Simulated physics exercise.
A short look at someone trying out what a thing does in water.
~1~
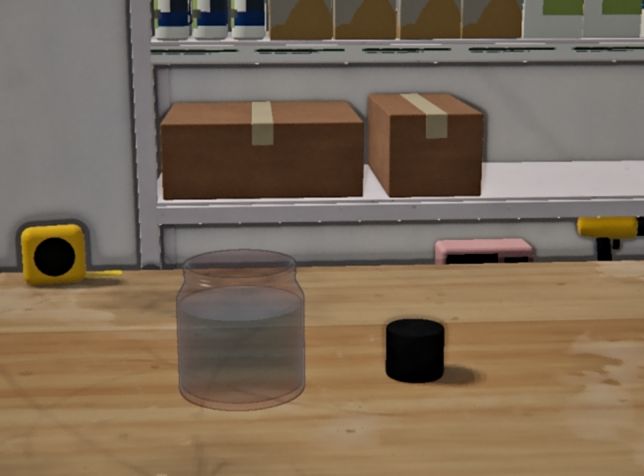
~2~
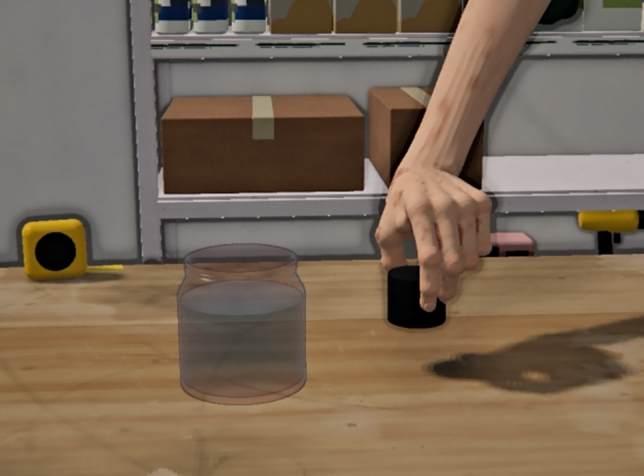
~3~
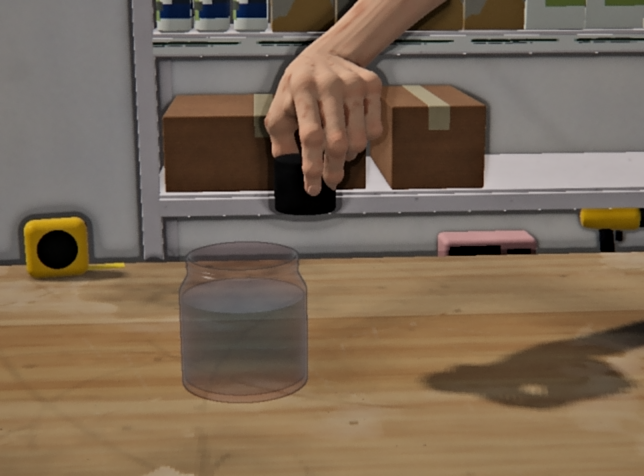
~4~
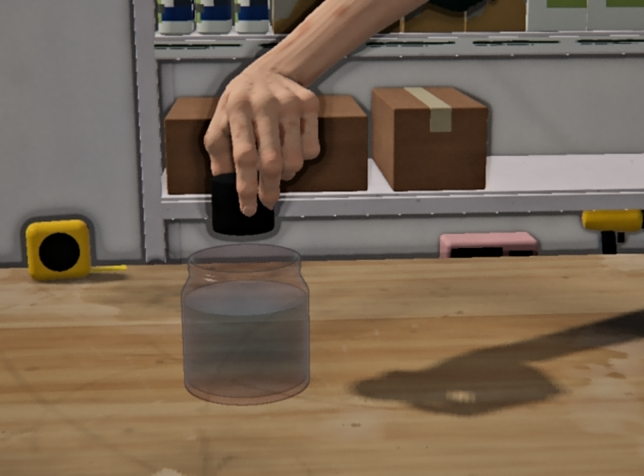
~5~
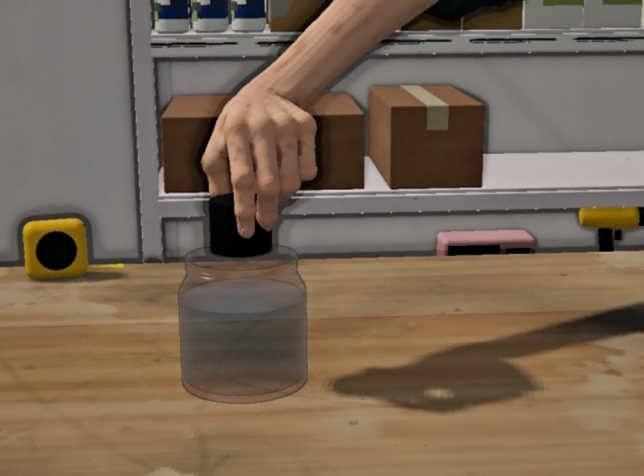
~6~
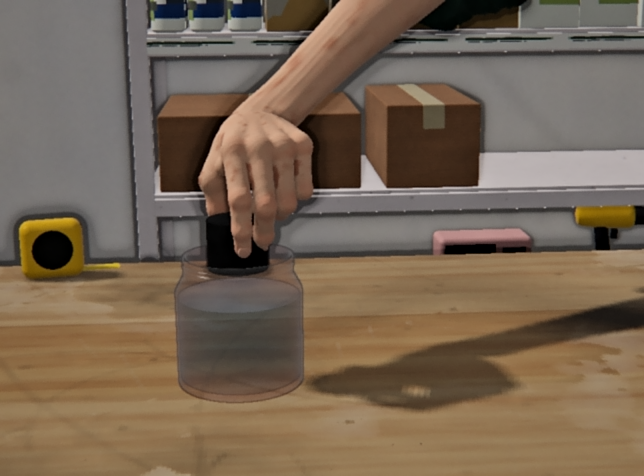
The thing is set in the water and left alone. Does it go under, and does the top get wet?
It ends on the bottom, and the jar keeps it all in.
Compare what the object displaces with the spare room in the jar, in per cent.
Roughly 40 per cent.
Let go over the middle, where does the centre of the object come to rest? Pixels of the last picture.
At about (241, 348).
Next, the iron weight enters the water; the jar is about three quarters full.
After that, the iron weight goes on down; the jar is about three quarters full.
Finally, the iron weight has sunk; the jar is about three quarters full; the top is dry.
